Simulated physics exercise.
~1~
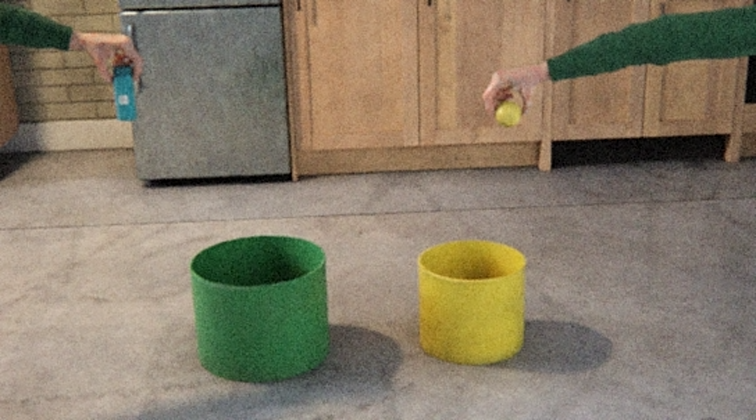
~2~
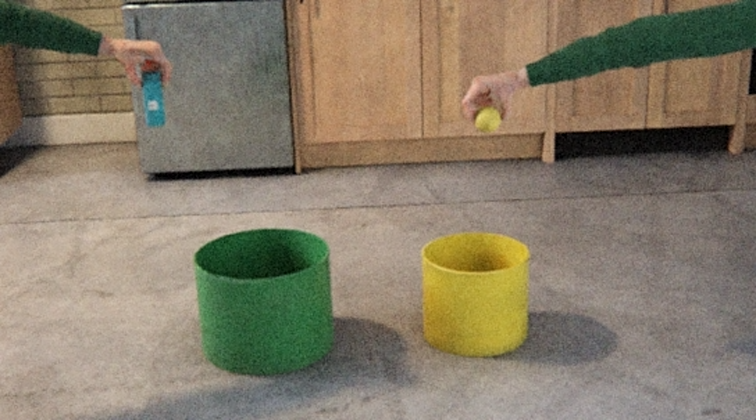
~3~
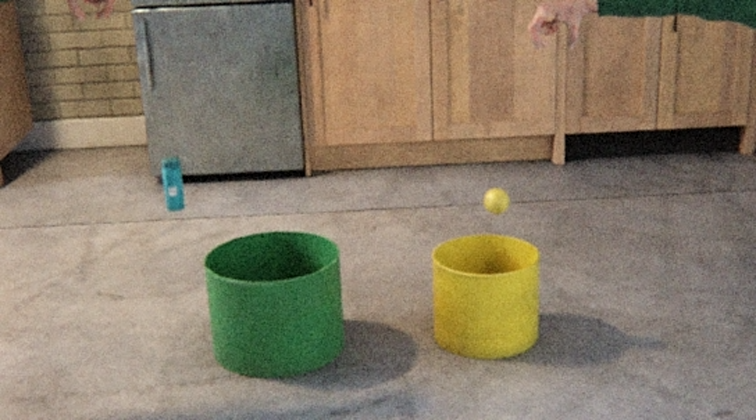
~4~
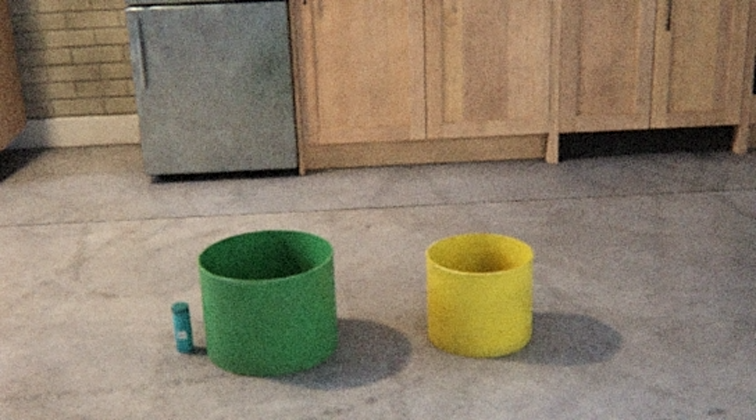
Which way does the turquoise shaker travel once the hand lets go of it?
It moves down, falling upright to the floor just left of the green bin.
